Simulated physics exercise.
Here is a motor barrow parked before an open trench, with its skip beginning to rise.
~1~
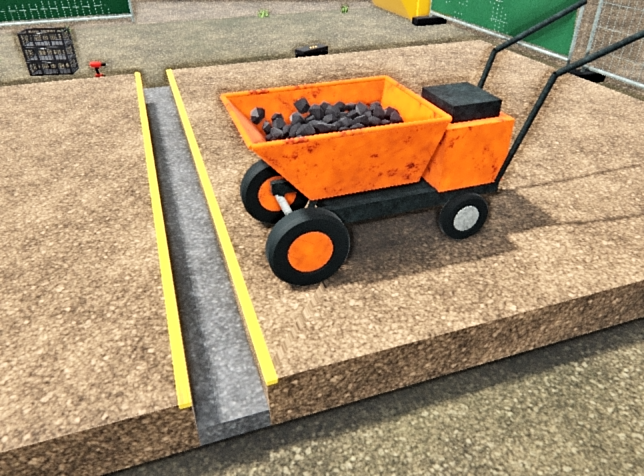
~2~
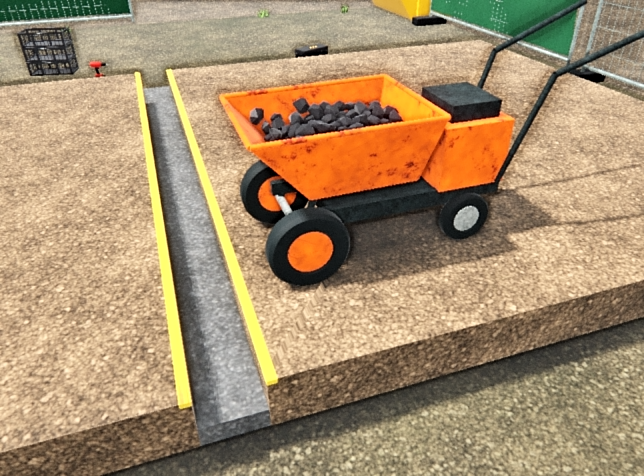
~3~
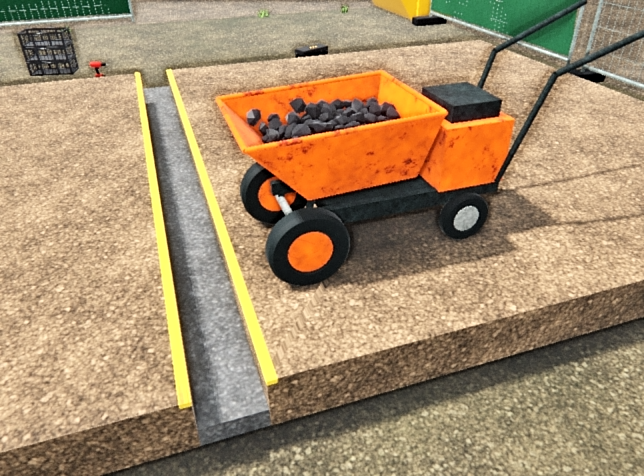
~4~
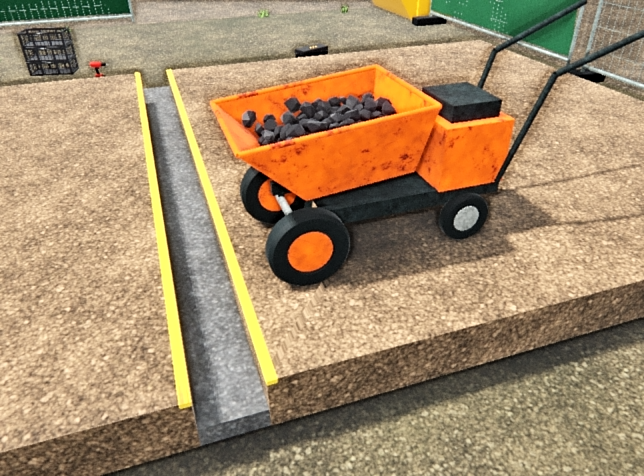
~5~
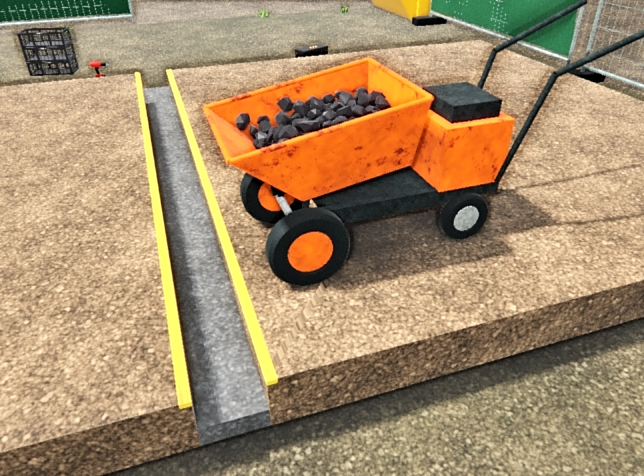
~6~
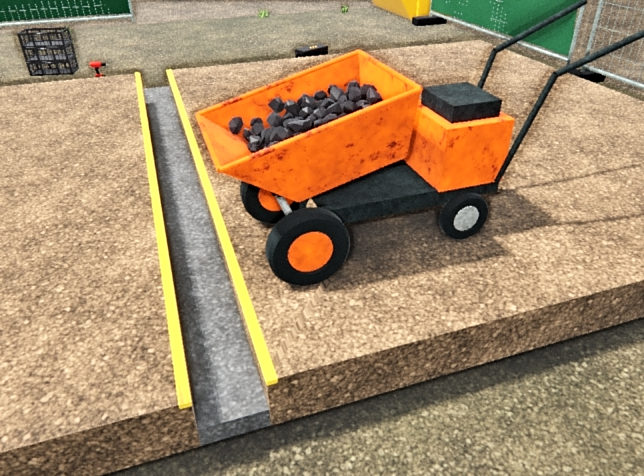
The orange skip of a motor barrow, loaded with dark lumps of coal, sat level beside a narrow trench edged in yellow, then slowly tilted forward to the left while the wheels stayed still.
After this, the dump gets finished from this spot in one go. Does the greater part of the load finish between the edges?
No.
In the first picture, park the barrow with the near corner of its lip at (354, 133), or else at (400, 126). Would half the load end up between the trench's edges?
Place one: The greater share; place two: The lesser share.
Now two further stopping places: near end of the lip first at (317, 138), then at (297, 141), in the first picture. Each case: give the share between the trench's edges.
Roughly 80 per cent first, then roughly 80 per cent.
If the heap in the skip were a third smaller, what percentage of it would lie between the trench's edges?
10 per cent, roughly.
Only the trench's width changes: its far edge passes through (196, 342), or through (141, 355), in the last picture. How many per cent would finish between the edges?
You'd get 0 % in the first case and 60 % in the second.
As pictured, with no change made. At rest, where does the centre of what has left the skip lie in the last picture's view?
Resting centre, last frame: Roughly (123, 277).
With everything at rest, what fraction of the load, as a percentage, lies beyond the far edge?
Share of load: Near 70 %.
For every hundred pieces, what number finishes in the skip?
That comes to about 25 per cent or so.
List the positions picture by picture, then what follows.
In the first frame, lip of the skip (252, 147), level; top of the load (347, 125), lumps of coal; first edge of the trench (255, 328); far edge (177, 347), the trench under half as wide as the skip, and about half as deep as wide.
In the second frame, lip of the skip (250, 148), level; top of the load (346, 125).
In the third frame, lip of the skip (246, 151), tipped barely; top of the load (343, 123).
In the fourth frame, lip of the skip (239, 156), tipped a little; top of the load (366, 119).
In the fifth frame, lip of the skip (230, 162), tipped a little; top of the load (350, 109).
In the sixth frame, lip of the skip (220, 170), tipped clearly; top of the load (353, 113); first edge of the trench (255, 328); far edge (177, 347).
Just after the last frame, skip tipped steeply; every one in the skip.
A moment on, skip tipped right over; almost all in the skip; just a few in or heaped over the trench; about a tenth beyond it; just a few falling.
Further on, skip tipped right over; roughly a quarter in the skip; just a few in or heaped over the trench; roughly two thirds beyond it.
When it is over, skip tipped right over; roughly a quarter in the skip; about a tenth in or heaped over the trench; roughly two thirds beyond it.
